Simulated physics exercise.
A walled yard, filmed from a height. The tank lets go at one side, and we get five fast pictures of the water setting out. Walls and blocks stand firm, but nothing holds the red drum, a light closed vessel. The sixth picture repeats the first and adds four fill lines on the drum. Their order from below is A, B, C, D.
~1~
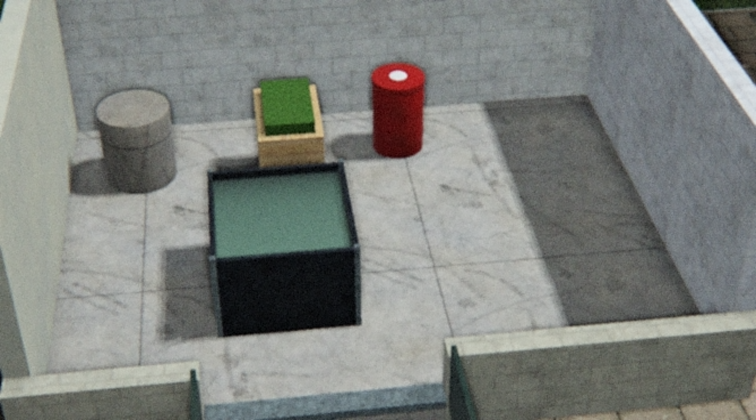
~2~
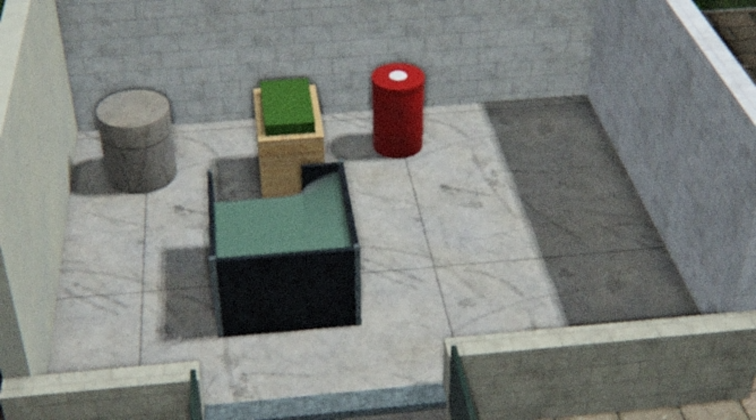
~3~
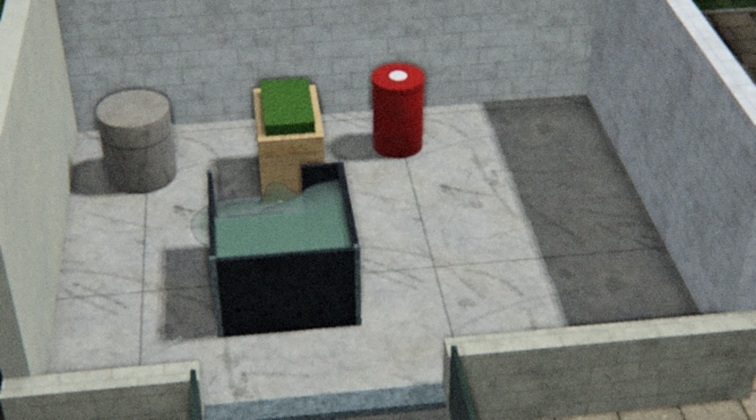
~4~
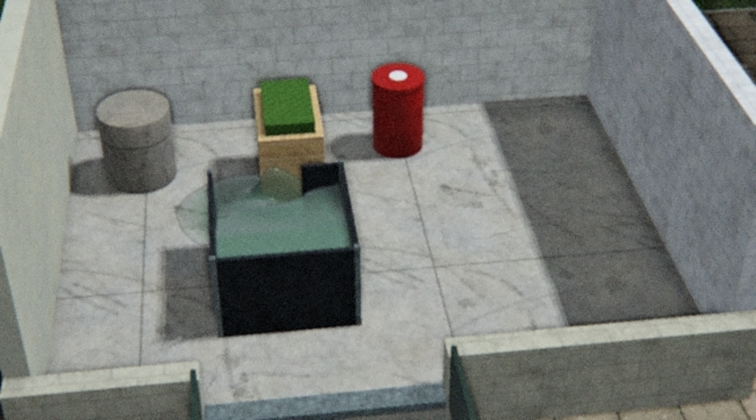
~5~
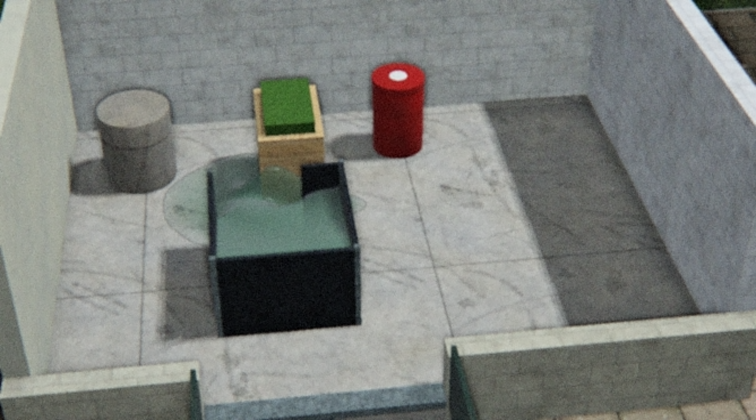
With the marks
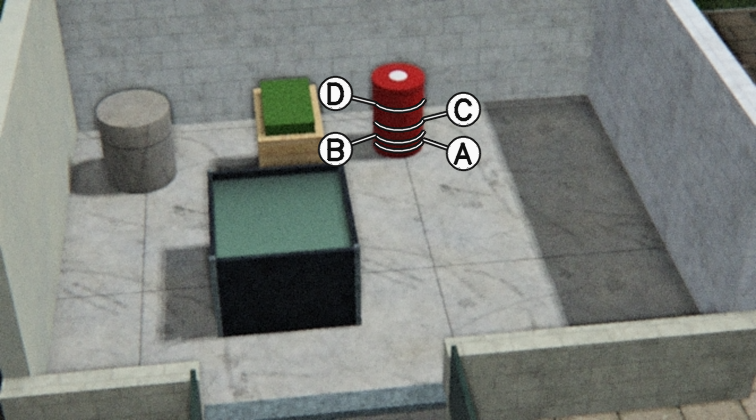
In a walled yard with a red drum, a stone cylinder and a planter, the far side of a dark tank full of greenish water opened up, and water spread across the paving behind it.
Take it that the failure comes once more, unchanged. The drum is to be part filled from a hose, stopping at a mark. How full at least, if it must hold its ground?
Use level A.
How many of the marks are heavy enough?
All four.
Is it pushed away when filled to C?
No, that is safe.
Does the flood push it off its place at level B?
No.
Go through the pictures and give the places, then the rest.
The first frame shows lid of the red drum at (398, 76); tank full, its middle at (281, 216); open gate at (323, 354).
In the second frame, water covers 2 % of the ground, mostly out of sight from here.
In the third frame, water covers 3 % of the ground, mostly out of sight from here.
In the fourth frame, water covers 5 % of the ground, mostly out of sight from here.
The fifth frame shows lid of the red drum at (398, 76); water covers 7 % of the ground, mostly out of sight from here.
In white, A at (401, 150); B at (402, 142); C at (402, 129); D at (402, 110); from the bottom up A, B, C, D.
If A is chosen, it does not move.
If B is chosen, it does not move.
If C is chosen, it does not move.
If D is chosen, it does not move.
